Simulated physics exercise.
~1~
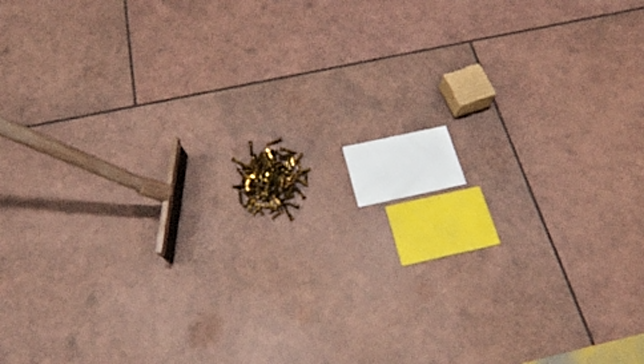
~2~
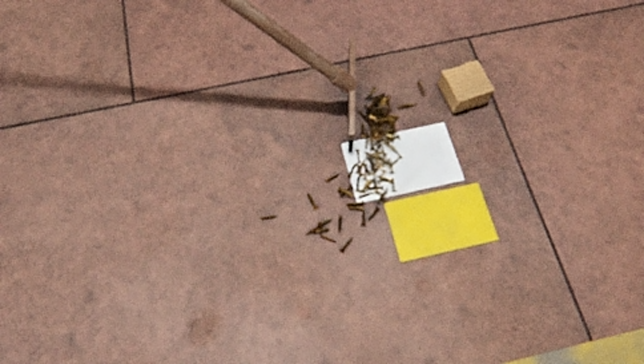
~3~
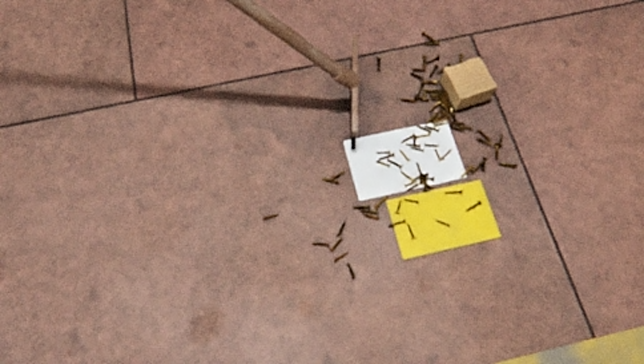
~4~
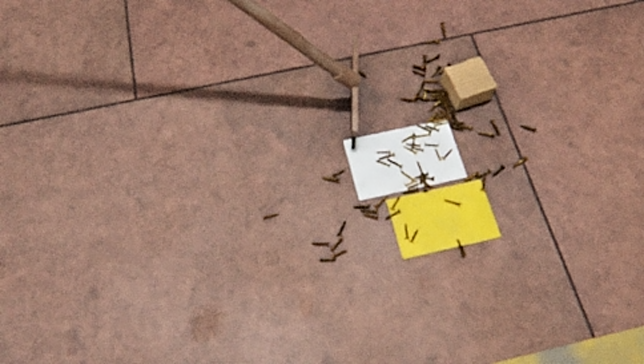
A squeegee sweeps a pile of brass-coloured screws right, scattering them around the mats and block.
